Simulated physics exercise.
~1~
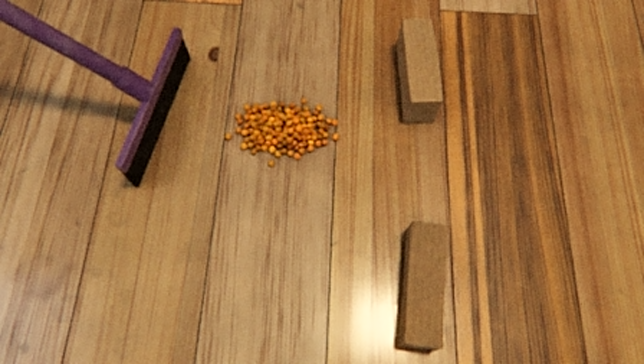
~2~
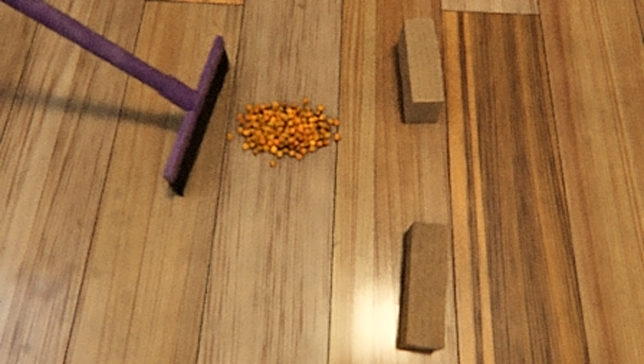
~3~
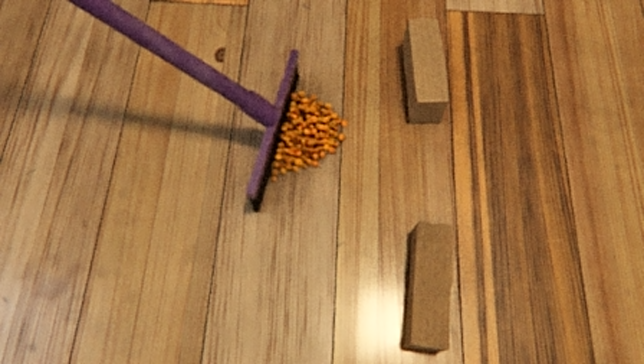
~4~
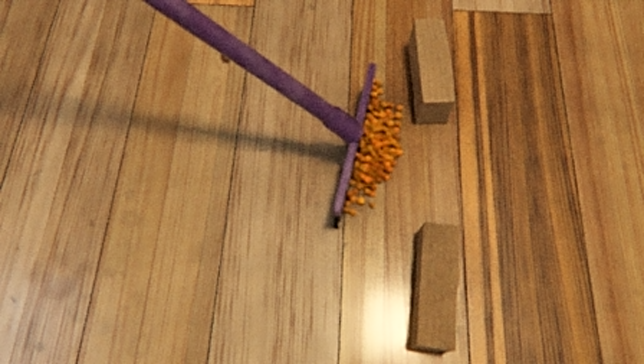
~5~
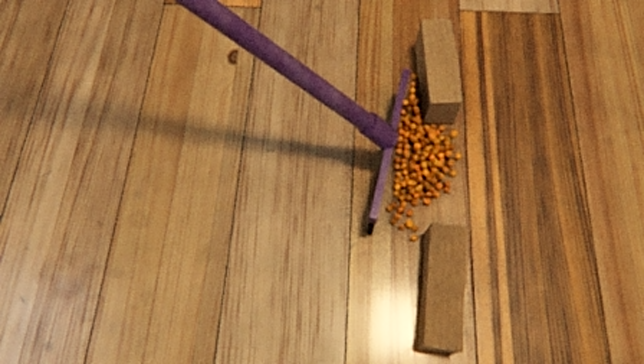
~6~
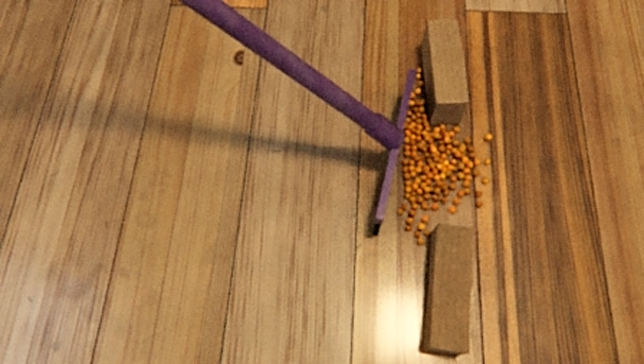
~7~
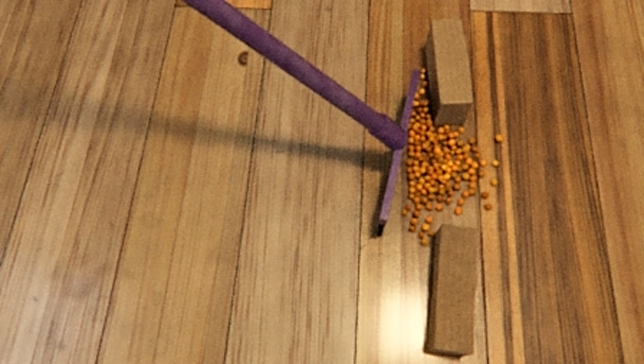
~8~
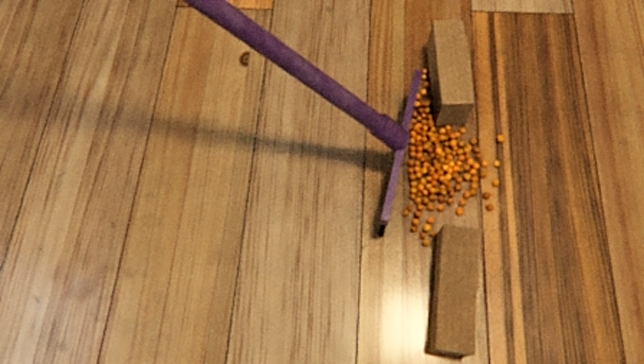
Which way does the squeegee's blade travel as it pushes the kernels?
The blade travels to the right, toward the gap between the two blocks.
